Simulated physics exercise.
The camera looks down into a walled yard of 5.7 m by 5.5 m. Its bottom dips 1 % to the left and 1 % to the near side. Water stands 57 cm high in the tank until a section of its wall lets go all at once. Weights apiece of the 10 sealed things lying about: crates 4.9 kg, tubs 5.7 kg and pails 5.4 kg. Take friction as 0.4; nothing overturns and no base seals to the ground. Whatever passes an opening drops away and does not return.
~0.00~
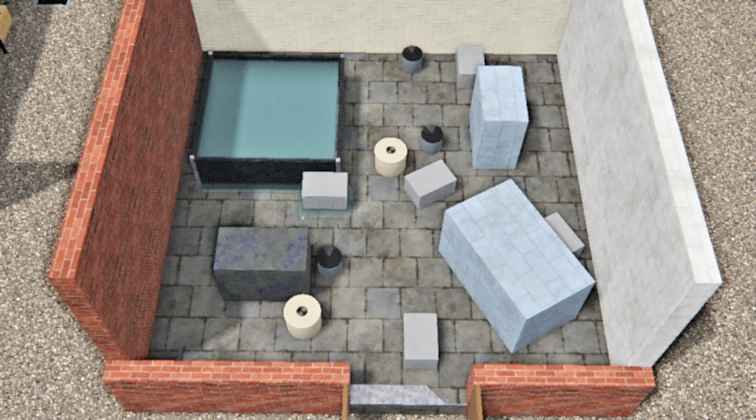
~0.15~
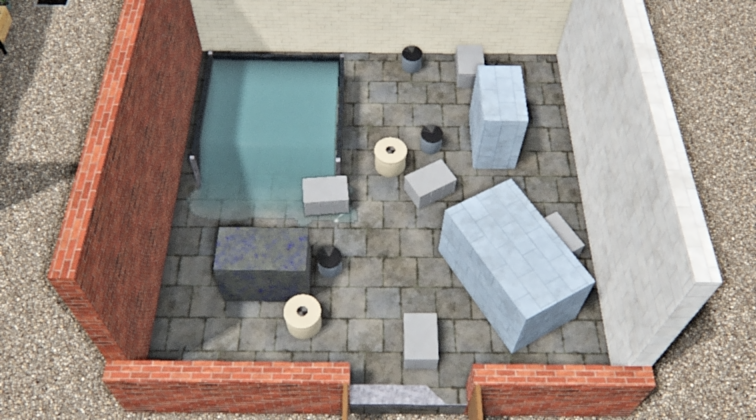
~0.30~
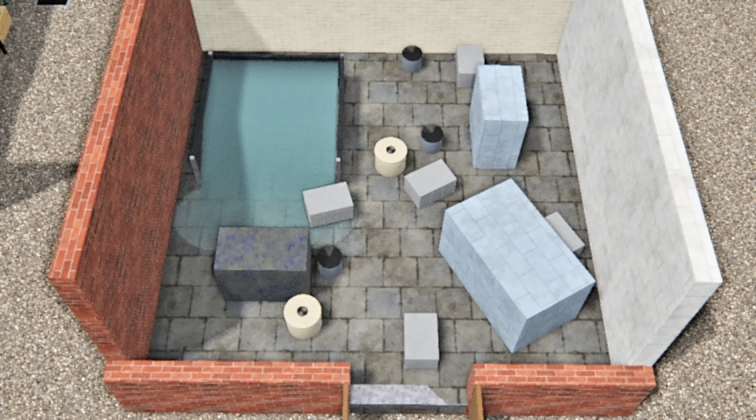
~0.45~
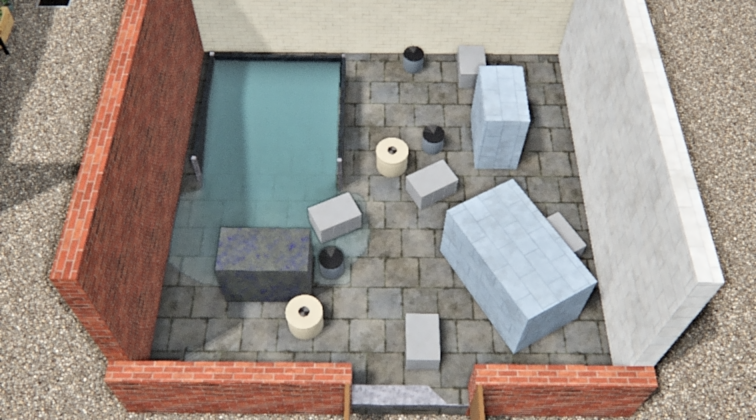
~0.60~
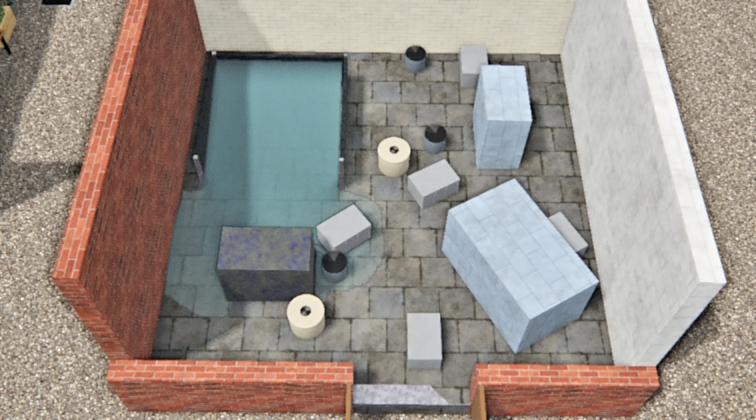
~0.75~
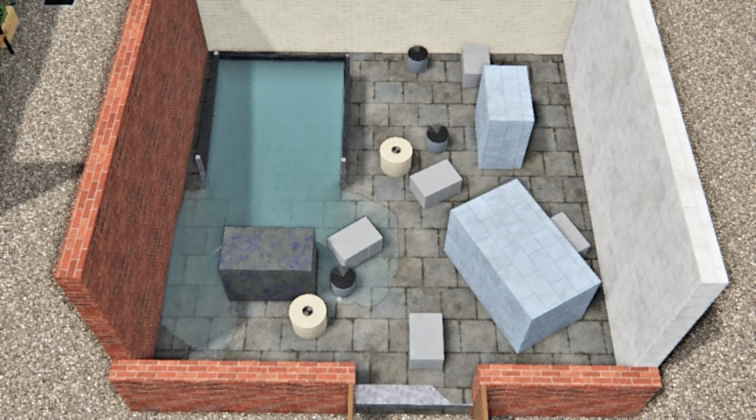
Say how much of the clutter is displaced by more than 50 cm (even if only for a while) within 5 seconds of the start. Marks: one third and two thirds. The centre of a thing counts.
Share: Between one and two thirds.
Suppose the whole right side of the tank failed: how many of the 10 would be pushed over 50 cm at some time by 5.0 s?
In that case 8 of them.
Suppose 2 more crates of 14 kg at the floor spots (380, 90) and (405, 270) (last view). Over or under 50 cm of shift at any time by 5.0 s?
In that order: Short of it, over.
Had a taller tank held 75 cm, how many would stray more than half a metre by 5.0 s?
In that case 6 of them.
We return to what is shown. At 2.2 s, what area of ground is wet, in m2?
Roughly 15 m2.
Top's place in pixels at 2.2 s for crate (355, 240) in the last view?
Around (502, 358).
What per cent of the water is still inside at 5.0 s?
About 90 per cent.
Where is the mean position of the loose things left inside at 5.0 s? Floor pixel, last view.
At about (459, 176).
After 1.1 s 2 of 10 are over 50 cm from their spots; 0 afloat.
After 2.2 s 3 of 10 are over 50 cm from their spots; 2 afloat.
After 3.5 s 4 of 10 are over 50 cm from their spots; 2 afloat.
After 5.0 s 6 of 10 are over 50 cm from their spots, and 6 have been at some point; 3 afloat.
